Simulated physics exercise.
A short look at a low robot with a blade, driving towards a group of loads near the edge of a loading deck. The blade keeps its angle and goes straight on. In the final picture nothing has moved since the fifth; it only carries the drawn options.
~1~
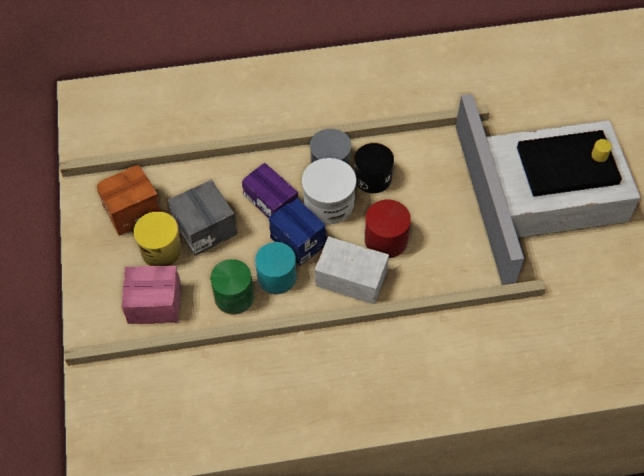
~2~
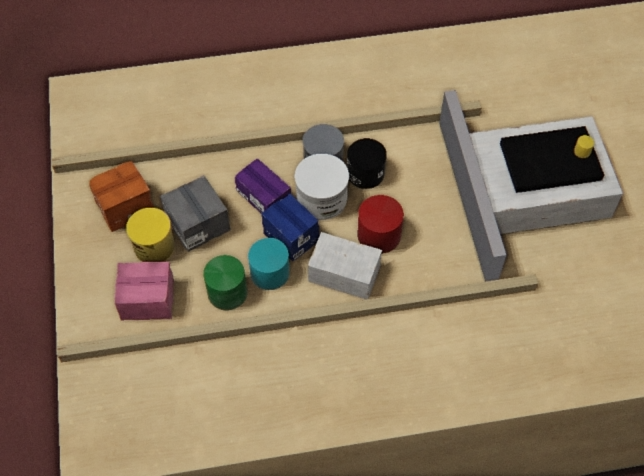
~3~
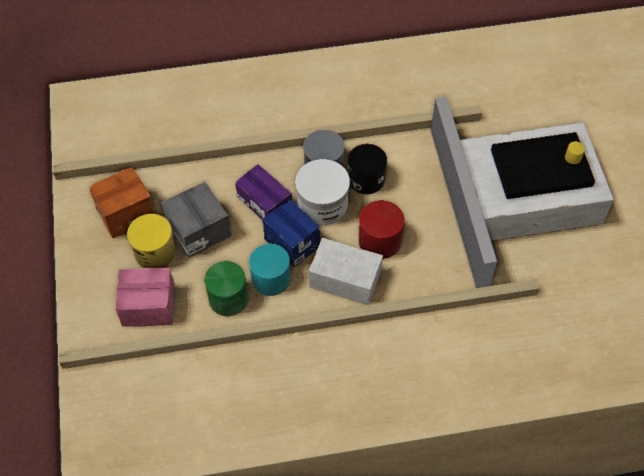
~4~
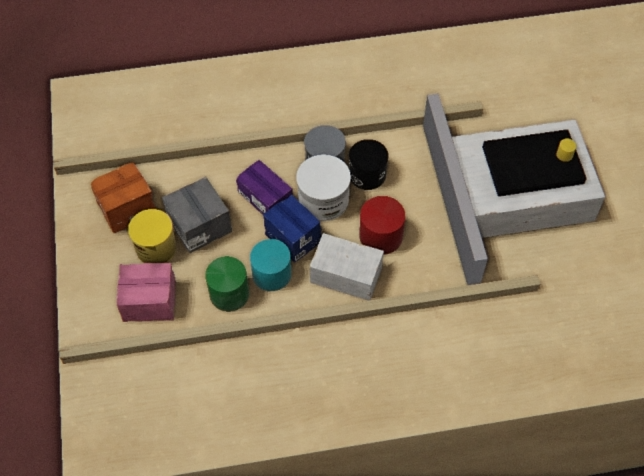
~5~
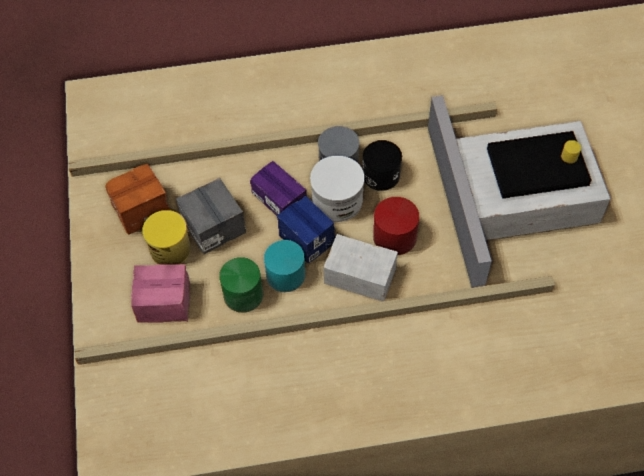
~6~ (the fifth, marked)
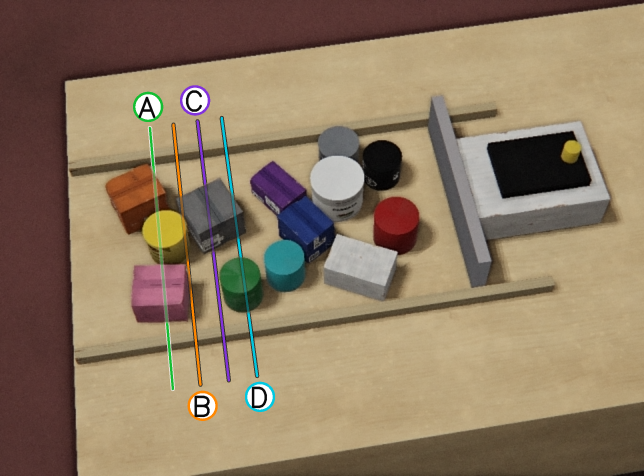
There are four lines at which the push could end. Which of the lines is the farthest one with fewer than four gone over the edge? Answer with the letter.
B is the last line within the limit.
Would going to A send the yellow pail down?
Yes.
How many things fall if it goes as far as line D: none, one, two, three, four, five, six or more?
The count is none.
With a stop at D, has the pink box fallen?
No.
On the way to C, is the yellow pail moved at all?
Yes.
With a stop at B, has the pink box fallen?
Yes.
On the marked copy, A at (161, 248); B at (186, 244); C at (212, 240); D at (238, 237).
Taking B. A third of the way, robot (433, 178); grey pail (309, 152); green canister (236, 289).
Two thirds of the way, robot (336, 193); pink box (107, 290); orange box (127, 190).
When it is over, robot (259, 204); pink box over the edge; green canister over the edge; three fallen.
As for the rest, A drops five; C is within the limit but short; D is within the limit but short.
